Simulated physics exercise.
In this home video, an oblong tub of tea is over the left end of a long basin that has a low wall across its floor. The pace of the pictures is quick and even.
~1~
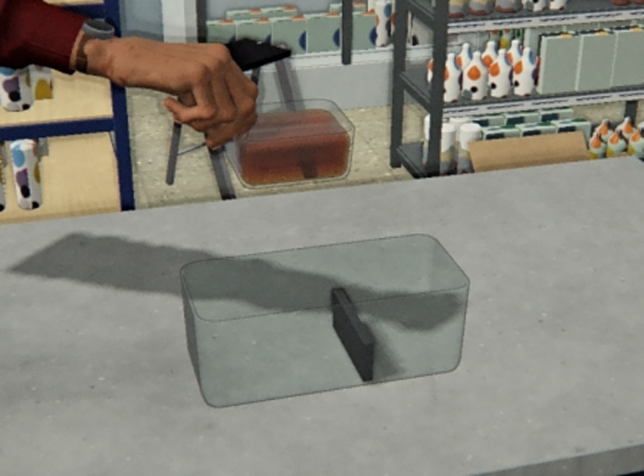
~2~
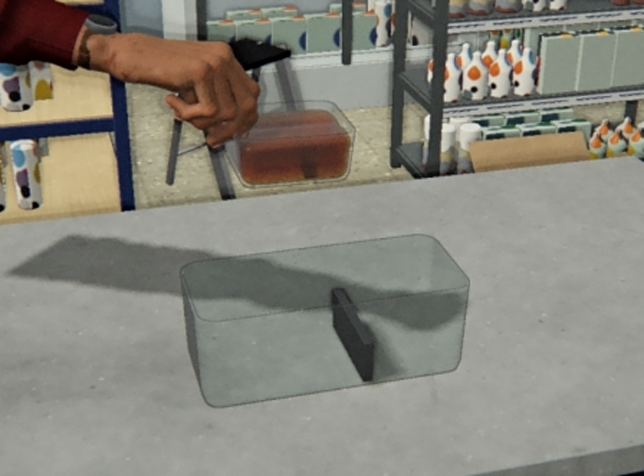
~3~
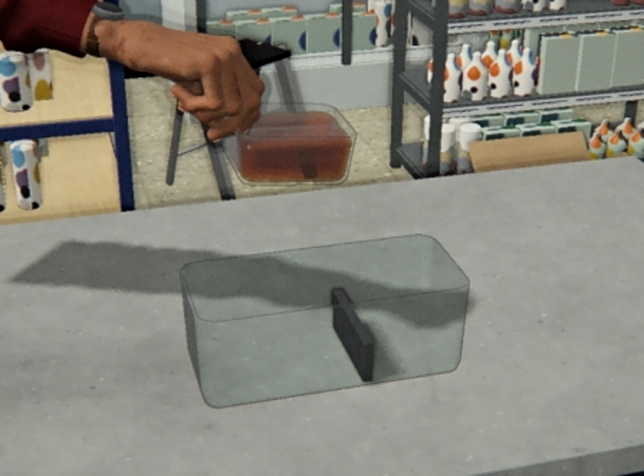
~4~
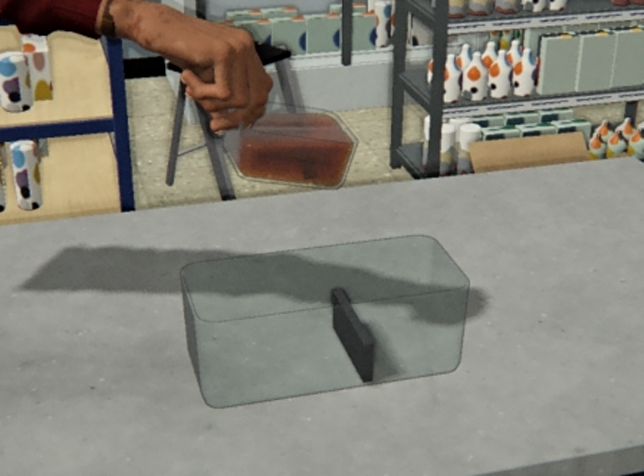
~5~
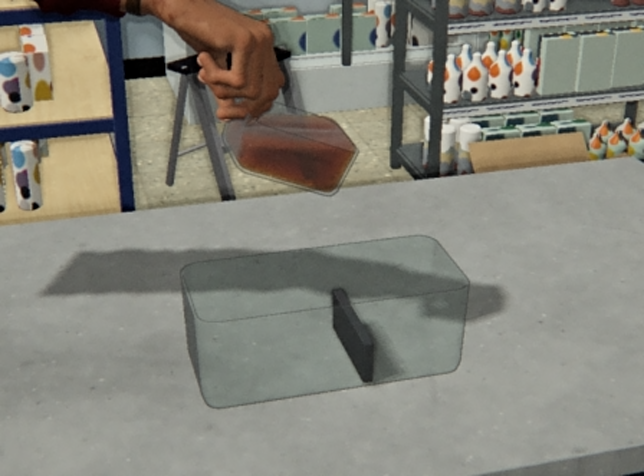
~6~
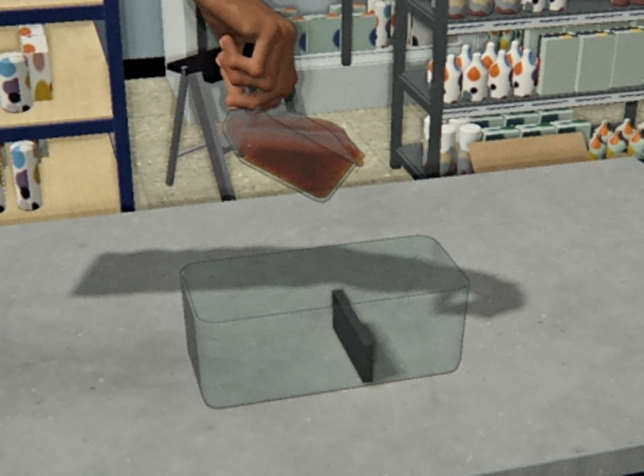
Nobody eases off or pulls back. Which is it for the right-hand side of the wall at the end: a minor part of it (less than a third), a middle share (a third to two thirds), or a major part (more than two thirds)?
Greater than two thirds.
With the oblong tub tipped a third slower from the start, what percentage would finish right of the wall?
Around 75 per cent ends up there.
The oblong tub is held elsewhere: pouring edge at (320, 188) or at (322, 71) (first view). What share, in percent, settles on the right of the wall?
Around 50 percent first, around 65 percent second.
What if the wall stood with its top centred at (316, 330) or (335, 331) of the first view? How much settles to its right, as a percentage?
Roughly 80 per cent first and roughly 75 per cent second.
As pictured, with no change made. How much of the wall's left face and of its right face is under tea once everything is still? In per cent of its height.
10 left, 50 right, give or take.
A moment on, the oblong tub is tipped on its side and 12 per cent is still to pour, 0 is left of the wall and 32 right of it.
Next, the oblong tub is tipped right over and 2 per cent is still to pour, 6 is left of the wall and 75 right of it.
Then the oblong tub is tipped right over and 0 per cent is still to pour, 17 is left of the wall and 76 right of it.
Later the oblong tub is tipped right over and 0 per cent is still to pour, 20 is left of the wall and 75 right of it.
At rest 20 per cent lies left of the wall, 75 right of it and 6 outside.
